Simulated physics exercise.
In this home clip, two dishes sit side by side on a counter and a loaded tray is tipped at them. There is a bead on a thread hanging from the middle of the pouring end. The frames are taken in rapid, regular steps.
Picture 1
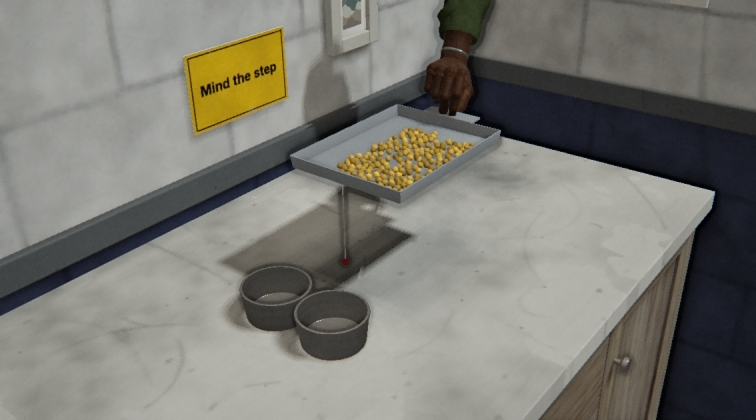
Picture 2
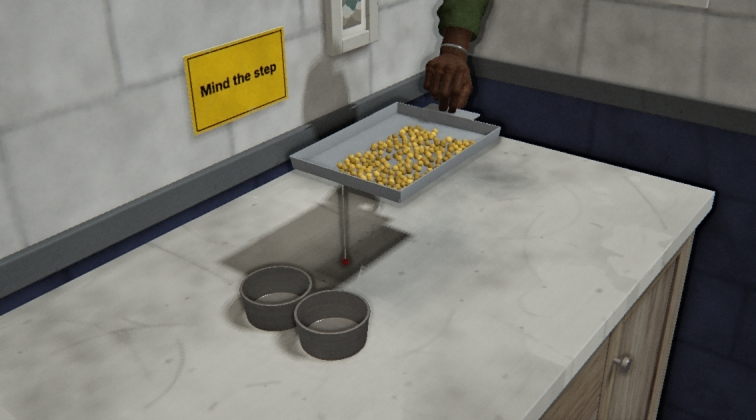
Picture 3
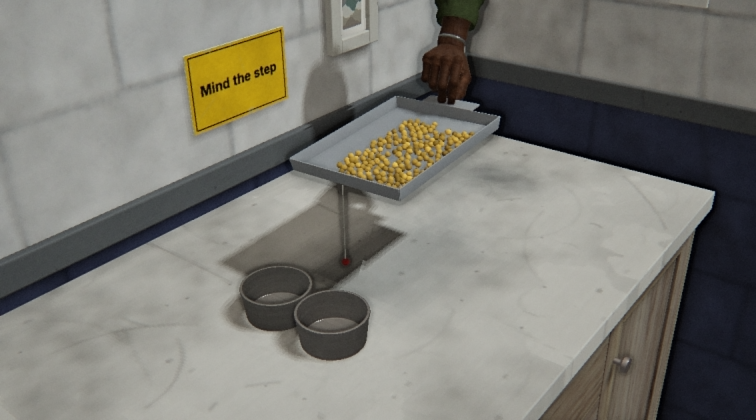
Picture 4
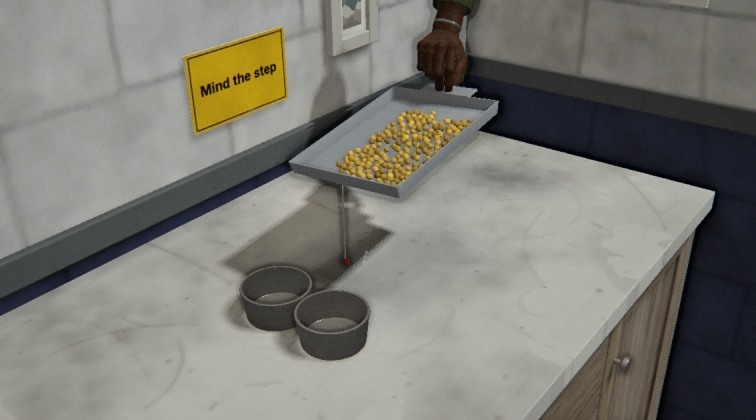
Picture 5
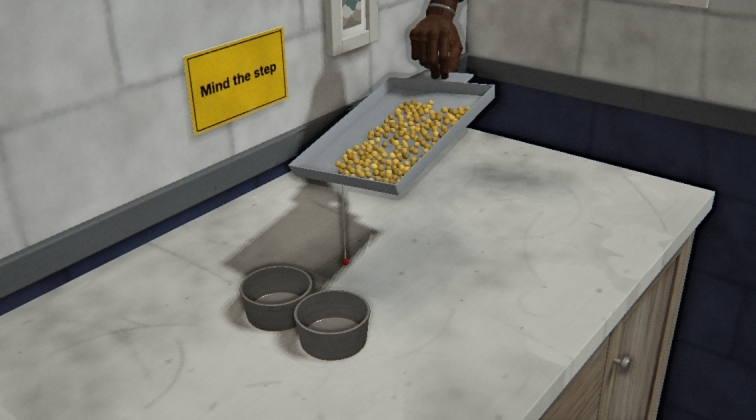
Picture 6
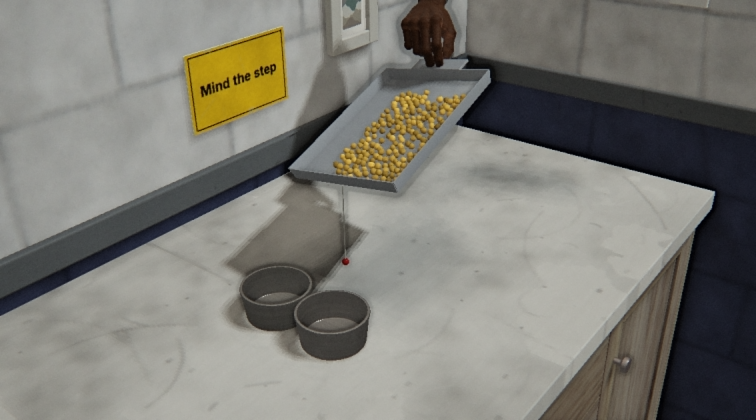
We see a hand holding a grey tray of yellow corn balls above two dark dishes on a pale counter, a red bead hanging beneath; the hand gradually raises the far end, tilting the tray toward its near left corner.
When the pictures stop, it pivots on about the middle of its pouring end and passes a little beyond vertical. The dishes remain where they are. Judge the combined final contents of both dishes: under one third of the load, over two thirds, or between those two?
Judged together: Under one third.
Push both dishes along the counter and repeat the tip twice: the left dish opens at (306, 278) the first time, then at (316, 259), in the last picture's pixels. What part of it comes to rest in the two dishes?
The first gives 40 %, the second 70 %.
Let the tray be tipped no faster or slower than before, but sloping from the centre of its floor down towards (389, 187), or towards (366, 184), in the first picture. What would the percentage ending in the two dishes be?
10 %, give or take, and then 60 %.
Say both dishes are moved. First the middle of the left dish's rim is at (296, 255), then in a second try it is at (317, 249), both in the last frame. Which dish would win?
Run 1: The one on the left side. Run 2: The one on the left side.
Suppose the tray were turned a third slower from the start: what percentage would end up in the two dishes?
About 20 %.
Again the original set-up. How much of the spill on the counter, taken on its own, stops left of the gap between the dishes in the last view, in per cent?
Estimate: Near 50 per cent.
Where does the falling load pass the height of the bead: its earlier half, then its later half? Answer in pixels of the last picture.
Around (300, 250), followed by around (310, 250).
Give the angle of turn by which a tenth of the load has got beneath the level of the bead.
About 90° of tilt.
Just after the last frame, tray tipped steeply; almost all on the tray; just a few in the air.
A moment on, tray tipped past a quarter turn; roughly two thirds on the tray; just a few in the left dish; about a tenth outside both; about a tenth in the air.
Further on, tray tipped past a quarter turn; just a few in the right dish; about a tenth in the left dish; the larger part outside both.
When it is over, tray tipped past a quarter turn; just a few in the right dish; about a tenth in the left dish; the larger part outside both.
